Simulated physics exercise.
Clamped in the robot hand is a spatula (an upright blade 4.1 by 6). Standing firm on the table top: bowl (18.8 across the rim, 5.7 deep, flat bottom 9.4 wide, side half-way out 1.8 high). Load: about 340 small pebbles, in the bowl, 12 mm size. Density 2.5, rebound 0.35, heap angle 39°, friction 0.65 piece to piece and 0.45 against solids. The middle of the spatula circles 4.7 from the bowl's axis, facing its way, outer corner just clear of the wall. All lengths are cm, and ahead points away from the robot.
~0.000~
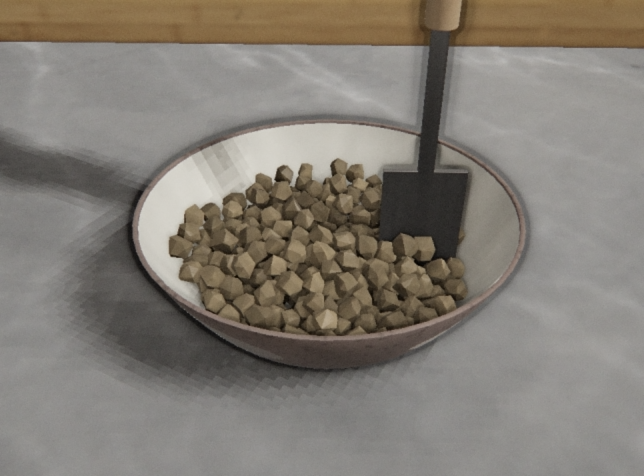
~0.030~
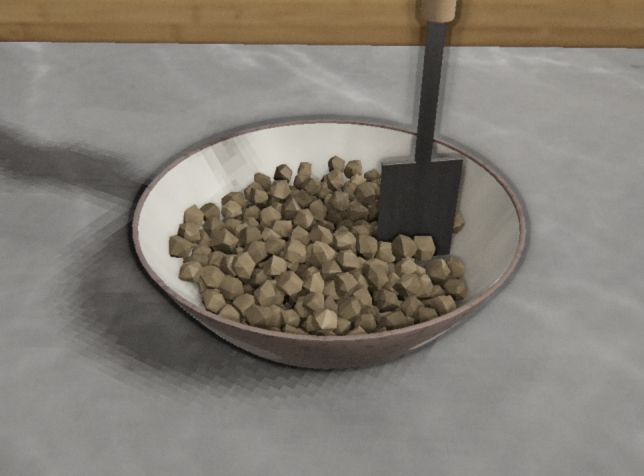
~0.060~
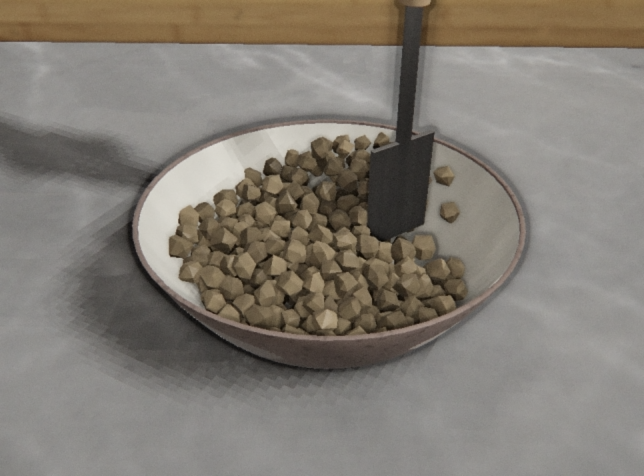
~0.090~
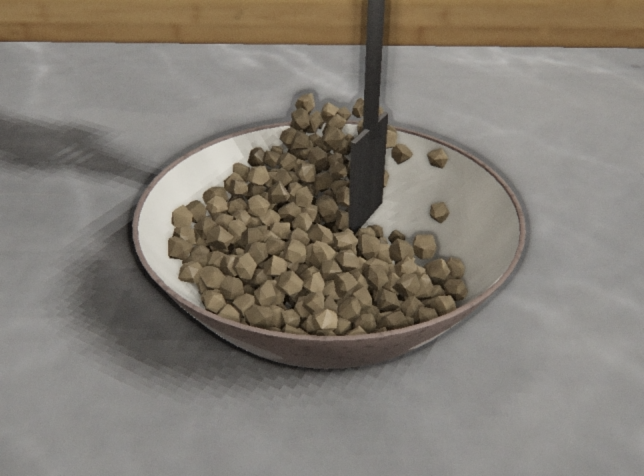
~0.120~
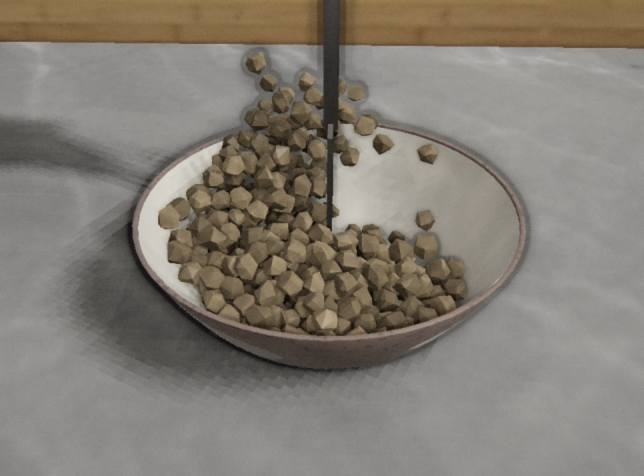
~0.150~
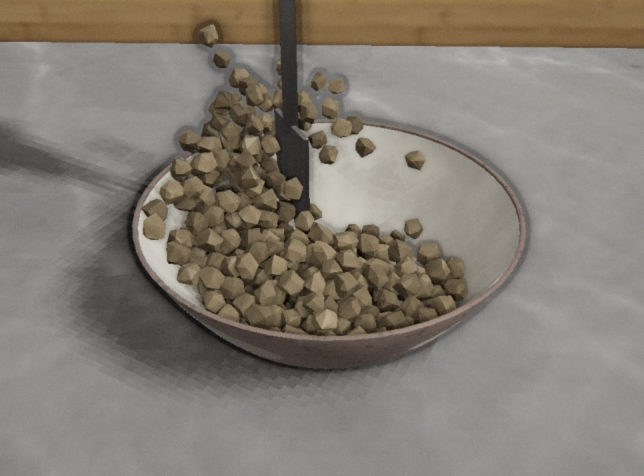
A dark spatula swept from right to left through a wide bowl of small brown pebbles, turning as it went, pushing them up the far left side and flinging several above the rim.
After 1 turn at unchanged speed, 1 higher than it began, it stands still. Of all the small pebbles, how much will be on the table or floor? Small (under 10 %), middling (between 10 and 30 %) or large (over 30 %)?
Share on the table or floor: Large (over 30 %).
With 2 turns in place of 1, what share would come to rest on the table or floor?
In that case some 50 per cent.
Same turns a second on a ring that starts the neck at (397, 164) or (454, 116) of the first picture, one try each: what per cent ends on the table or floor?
Some 25 and 25 per cent.
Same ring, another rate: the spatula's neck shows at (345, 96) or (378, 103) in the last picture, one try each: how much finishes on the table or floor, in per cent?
About 25 and 15 per cent.
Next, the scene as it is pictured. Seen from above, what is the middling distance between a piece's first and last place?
Roughly 9 cm.
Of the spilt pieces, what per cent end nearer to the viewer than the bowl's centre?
About 60 per cent.
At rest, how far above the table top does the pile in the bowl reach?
Some 5.5 cm.
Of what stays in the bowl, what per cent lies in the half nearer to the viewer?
Some 35 per cent.
By 0.25 s, 207° round, highest piece 10 above the table; 284 in the bowl, 12 on the table or floor, 48 in flight or on the tool.
By 0.35 s, 297° round, highest piece 10 above the table; 247 in the bowl, 57 on the table or floor, 40 in flight or on the tool.
By 0.60 s, 0° round, highest piece 5 above the table; 212 in the bowl, 132 on the table or floor.
By 1.30 s, 0° round, highest piece 5 above the table; 212 in the bowl, 132 on the table or floor.
Final count, 212 in the bowl, 132 on the table or floor. That is 38 % on the table or floor.
